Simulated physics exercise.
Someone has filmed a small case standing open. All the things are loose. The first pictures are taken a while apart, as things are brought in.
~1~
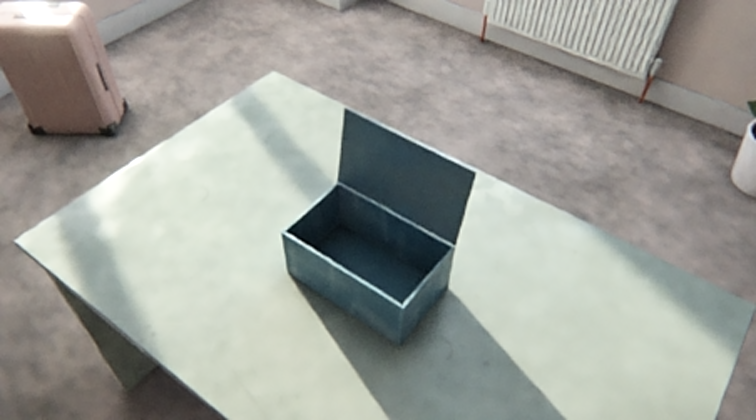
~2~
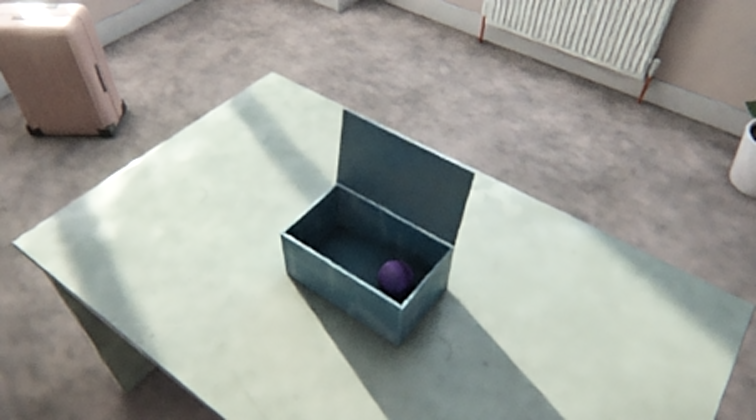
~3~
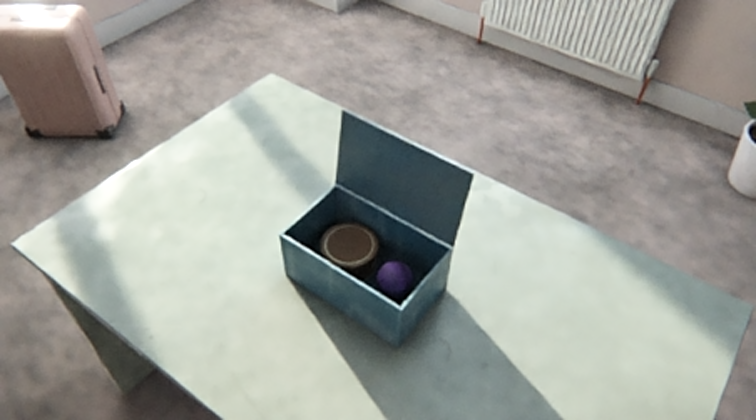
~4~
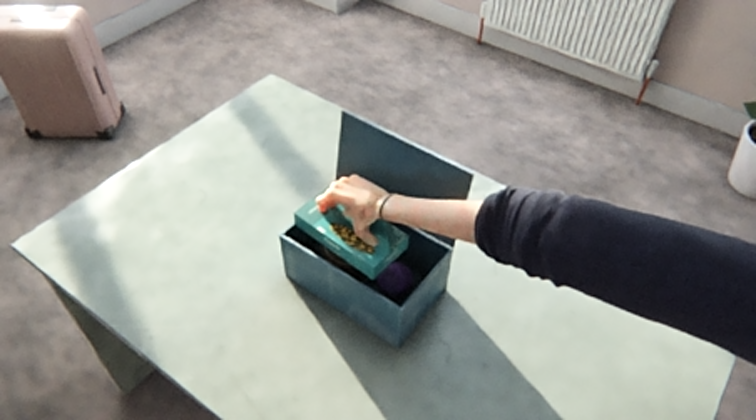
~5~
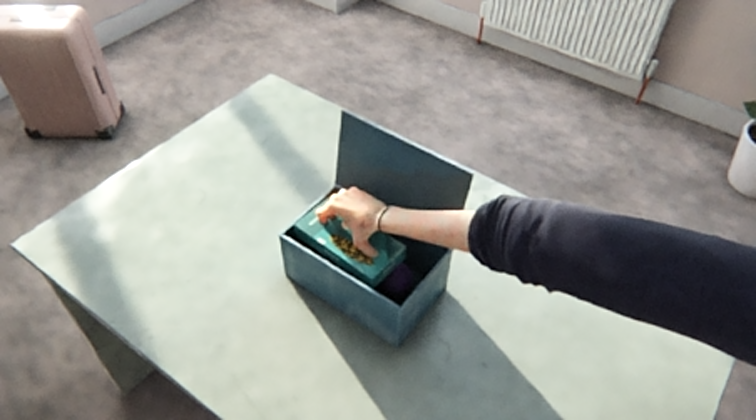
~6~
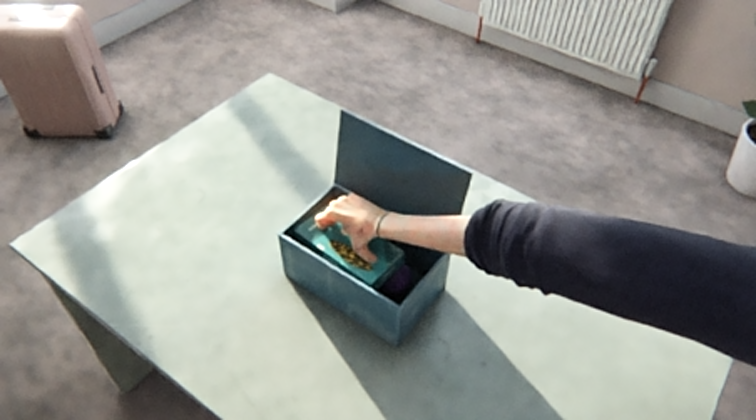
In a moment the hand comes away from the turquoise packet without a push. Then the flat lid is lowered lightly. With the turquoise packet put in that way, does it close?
Outcome: The lid sits on the rim.
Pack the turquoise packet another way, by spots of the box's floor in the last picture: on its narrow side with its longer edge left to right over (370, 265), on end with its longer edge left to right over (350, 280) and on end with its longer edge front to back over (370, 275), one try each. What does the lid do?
In the first case it sits on the rim; in the second case it is held up; in the third case it is held up.
Then, 1.40 s on from there, lid 72° above the rim; turquoise packet turned 5° from how it was put near (349, 252).
Then, 1.90 s on from there, lid 30° above the rim; turquoise packet turned 5° from how it was put near (349, 252).
In the end, lid shut; left askew, turquoise packet; the other 2 unmoved. At the end, from the last picture's camera, turquoise packet near (350, 252).
